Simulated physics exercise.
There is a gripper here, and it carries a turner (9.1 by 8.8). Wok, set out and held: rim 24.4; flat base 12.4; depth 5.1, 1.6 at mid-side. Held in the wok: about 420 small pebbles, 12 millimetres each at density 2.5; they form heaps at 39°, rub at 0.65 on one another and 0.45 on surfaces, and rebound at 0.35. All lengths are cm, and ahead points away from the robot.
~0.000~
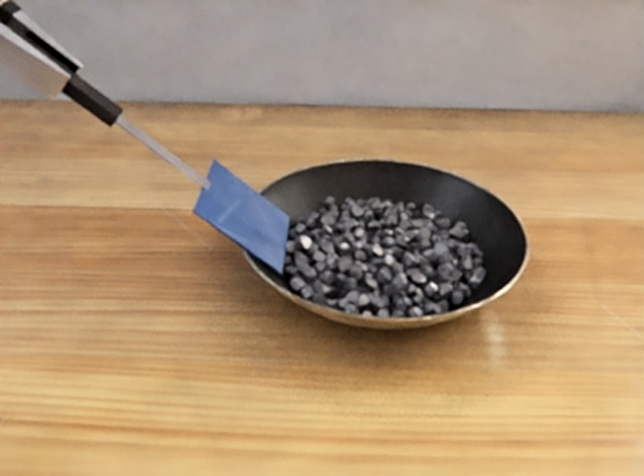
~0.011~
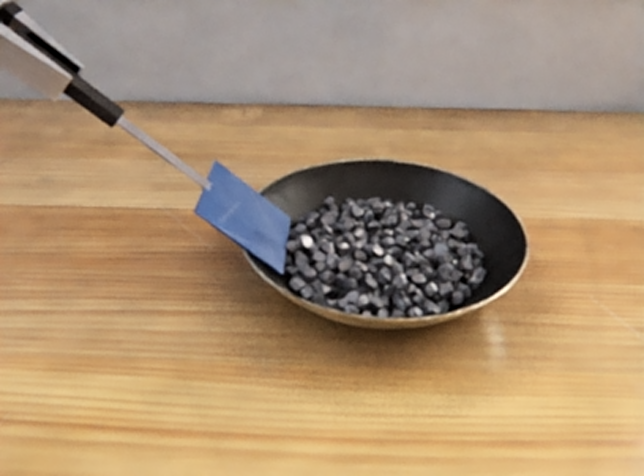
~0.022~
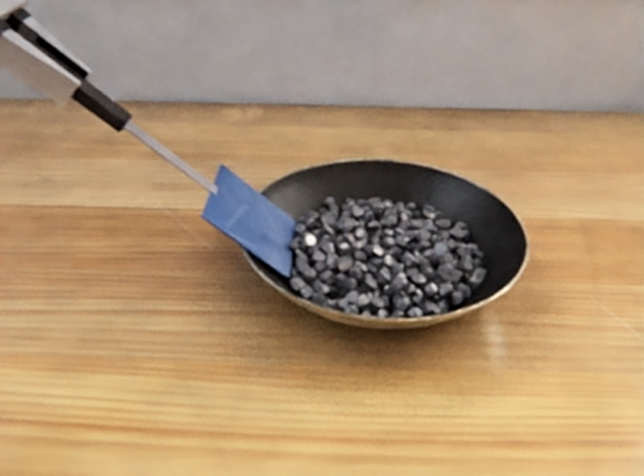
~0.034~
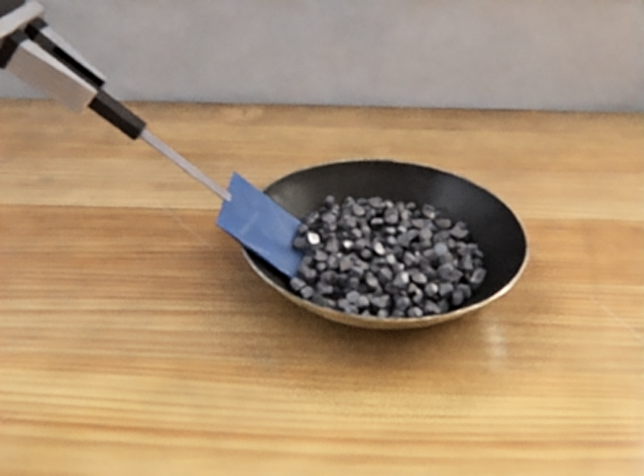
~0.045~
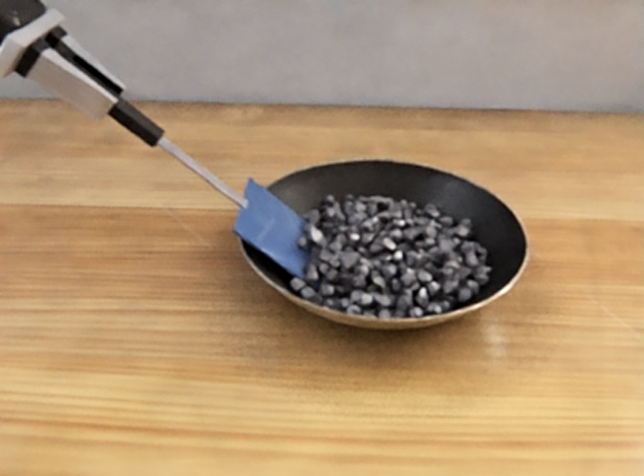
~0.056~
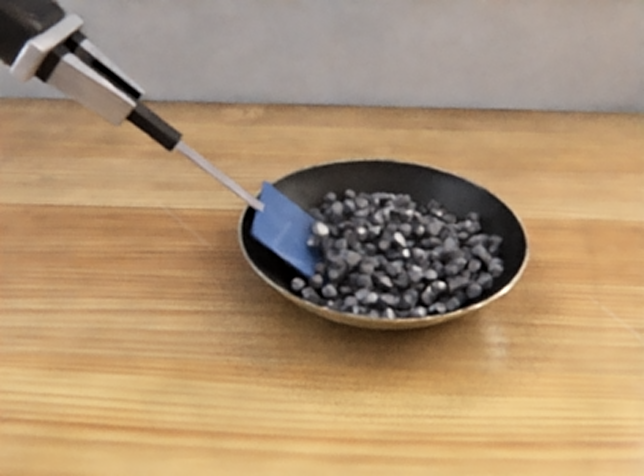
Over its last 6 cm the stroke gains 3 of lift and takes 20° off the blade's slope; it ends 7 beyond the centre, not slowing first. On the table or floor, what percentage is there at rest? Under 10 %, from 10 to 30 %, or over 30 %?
Over 30 %.
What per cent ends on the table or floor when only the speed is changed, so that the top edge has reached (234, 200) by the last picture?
I'd say around 25 per cent.
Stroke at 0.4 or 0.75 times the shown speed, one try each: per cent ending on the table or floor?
Estimates, in order: 25 % and 35 %.
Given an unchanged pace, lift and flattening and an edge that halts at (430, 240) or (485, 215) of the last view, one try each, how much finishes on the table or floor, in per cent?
Respectively some 15 and 55 percent end on the table or floor.
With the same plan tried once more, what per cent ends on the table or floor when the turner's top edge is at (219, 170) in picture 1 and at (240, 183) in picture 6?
Near 15 in a hundred.
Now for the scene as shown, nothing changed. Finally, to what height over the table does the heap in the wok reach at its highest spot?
About 5.5 centimetres.
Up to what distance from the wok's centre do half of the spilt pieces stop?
It works out to near 26 cm.
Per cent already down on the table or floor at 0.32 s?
Roughly 20 per cent.
After 0.08 s, sloping 42°, highest piece 8 above the table; 421 in the wok, 2 on the blade or in flight.
After 0.11 s, sloping 36°, highest piece 11 above the table; 412 in the wok, 11 on the blade or in flight.
After 0.32 s, sloping 22°, highest piece 15 above the table; 243 in the wok, 80 on the table or floor, 100 on the blade or in flight.
After 1.37 s, sloping 22°, highest piece 5 above the table; 240 in the wok, 183 on the table or floor.
In the end, 240 in the wok, 183 on the table or floor. That is 43 % on the table or floor.
